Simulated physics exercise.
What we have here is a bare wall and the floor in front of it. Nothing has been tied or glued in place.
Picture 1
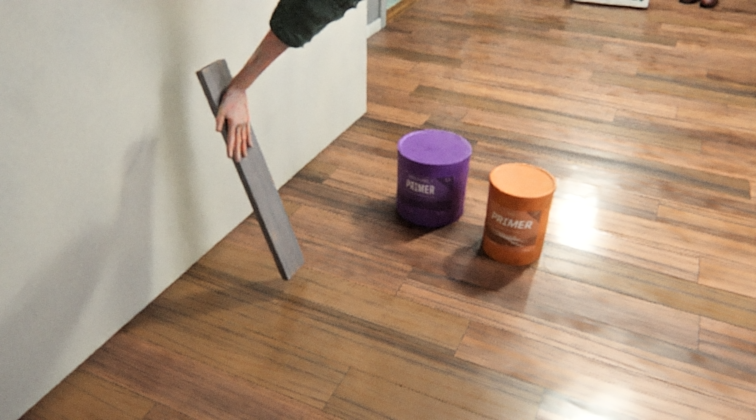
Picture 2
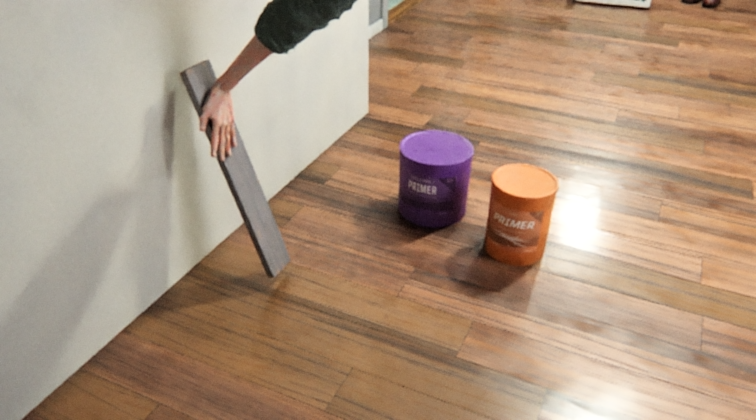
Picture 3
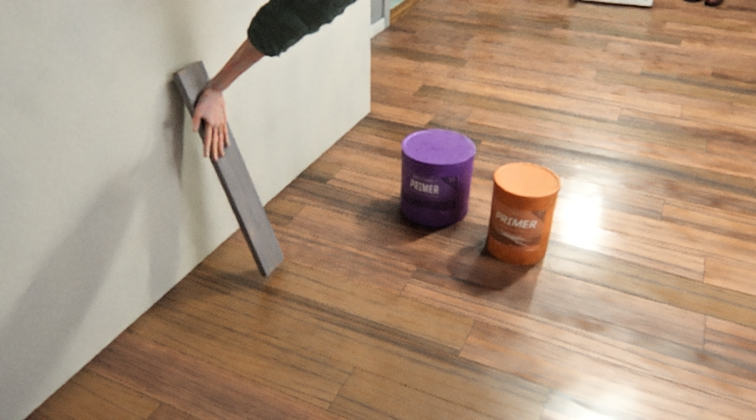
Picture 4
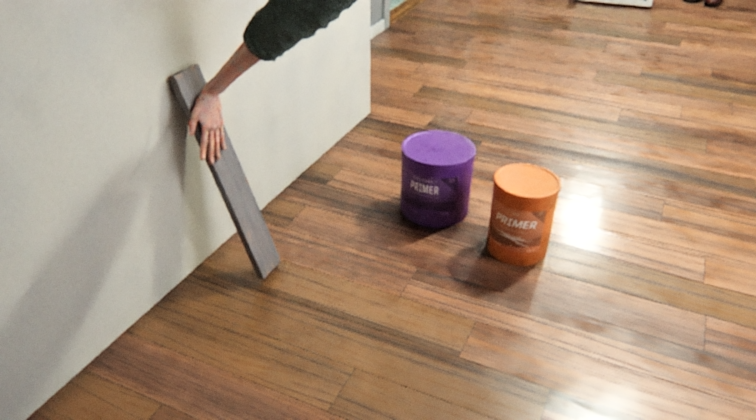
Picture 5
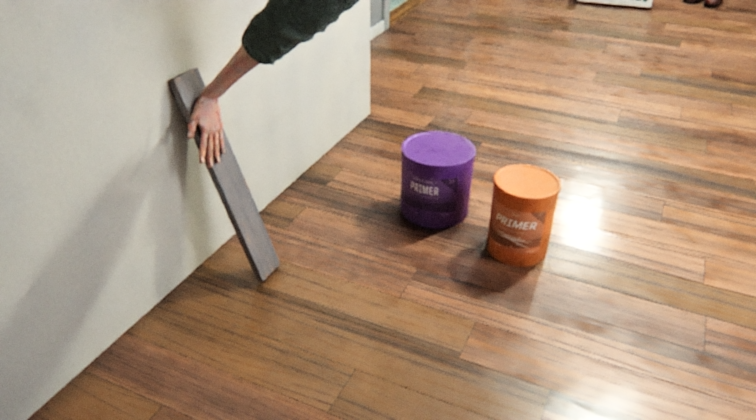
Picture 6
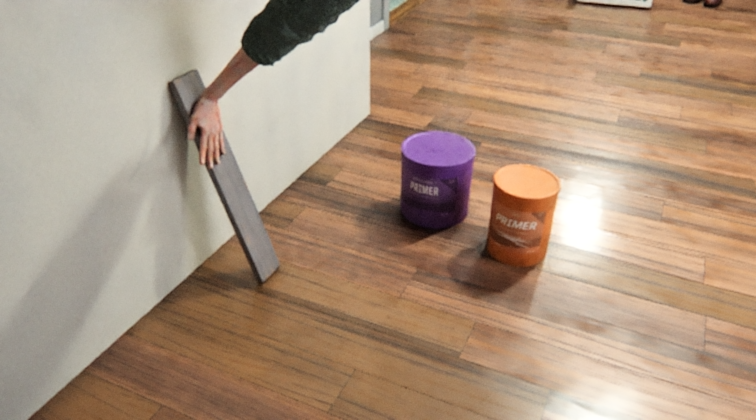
A hand and dark-sleeved forearm reach in from the top, holding a grey plank at an angle by a bare pale wall, seen from above over a glossy wooden floor. A purple pail and a smaller orange one, both labelled primer, stand to the right. The hand moves the plank slightly left to lean against the wall and stays on it, while the pails stay put.
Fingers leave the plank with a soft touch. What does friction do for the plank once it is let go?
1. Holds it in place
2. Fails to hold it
Holds it in place.
Then, 0.60 s after the last picture, nothing has stirred.
Then, 1.50 s after the last picture, grey plank resting near (229, 182).
At rest, all 3 in place. Seen from the same camera at the end, grey plank near (229, 182). The plank remains leaning.
